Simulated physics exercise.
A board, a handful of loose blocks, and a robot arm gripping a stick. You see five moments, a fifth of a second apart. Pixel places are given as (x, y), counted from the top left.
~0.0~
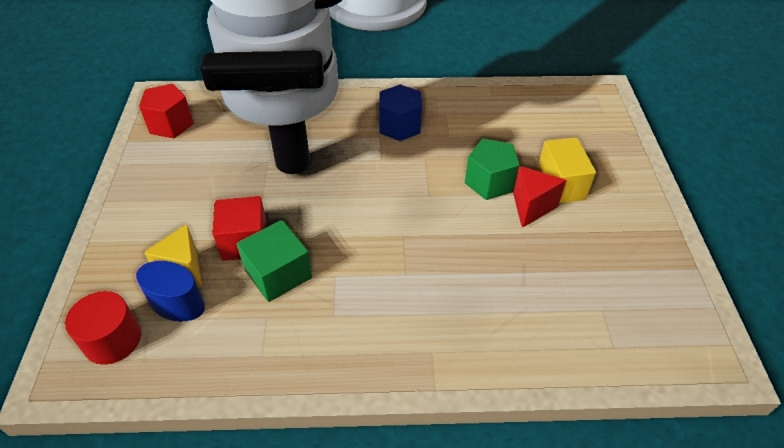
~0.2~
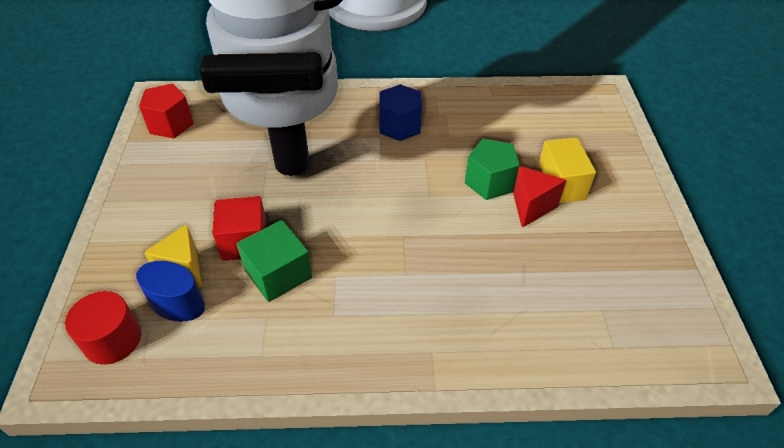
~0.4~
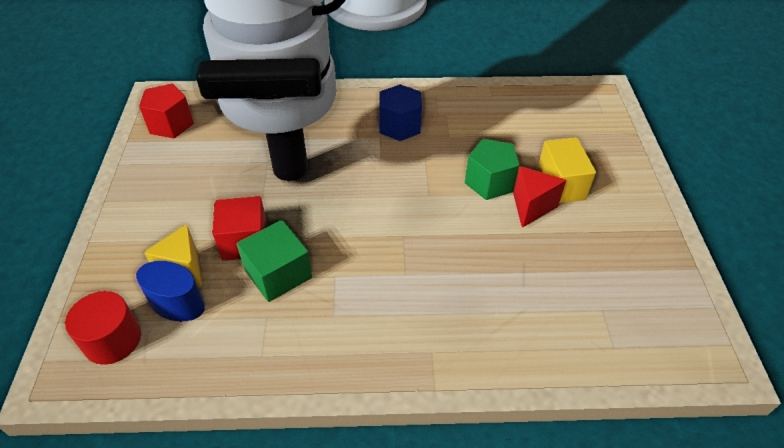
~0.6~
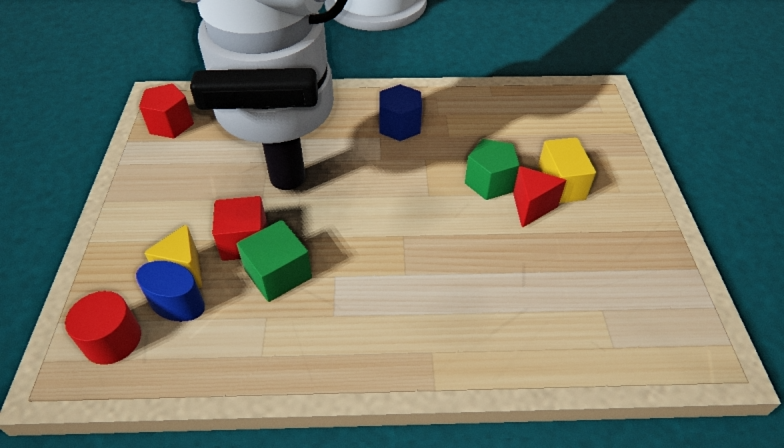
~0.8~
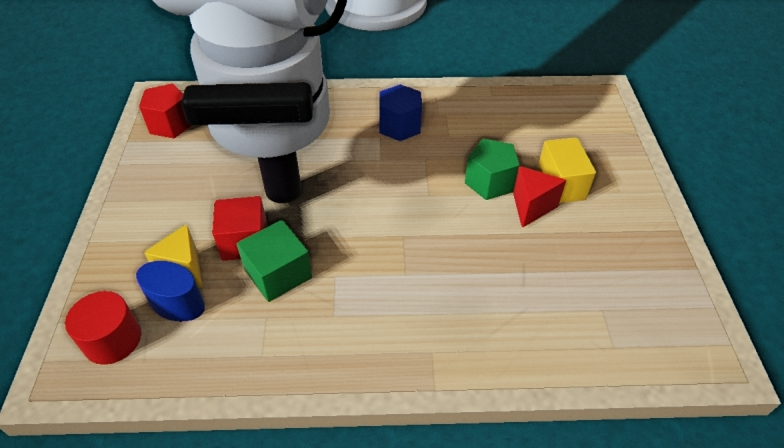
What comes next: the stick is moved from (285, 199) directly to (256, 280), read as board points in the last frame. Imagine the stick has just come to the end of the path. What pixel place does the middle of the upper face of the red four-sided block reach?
By then it is at (211, 231).
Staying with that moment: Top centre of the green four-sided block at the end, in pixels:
I'd place it at (275, 286), taking the centre of its top.
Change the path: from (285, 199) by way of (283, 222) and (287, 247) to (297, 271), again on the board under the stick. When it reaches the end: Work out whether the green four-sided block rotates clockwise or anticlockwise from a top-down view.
Answer: Clockwise.
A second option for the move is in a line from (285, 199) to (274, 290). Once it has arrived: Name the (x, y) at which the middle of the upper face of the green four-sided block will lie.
The middle of its top is at (262, 306).
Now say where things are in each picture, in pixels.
In the first picture, stick's lower end (293, 162); blue oval (165, 278); yellow triangular block (174, 246); red four-sided block (237, 214); green four-sided block (272, 247).
In the second picture, stick (292, 164); blocks still.
In the third picture, stick (291, 169); blocks still.
In the fourth picture, stick (288, 178); blocks still.
In the fifth picture, stick (284, 191); blue oval (165, 278); yellow triangular block (174, 246); red four-sided block (237, 214); green four-sided block (272, 247).
On the path given first. One third of the way, stick (274, 217); red four-sided block (226, 222).
Two thirds of the way, stick (264, 244); red four-sided block (215, 228); green four-sided block (274, 259).
At the end, stick (253, 272); blue oval still; yellow triangular block (163, 246); red four-sided block (211, 231), turned 15° clockwise; green four-sided block (275, 286), turned 15° anticlockwise.
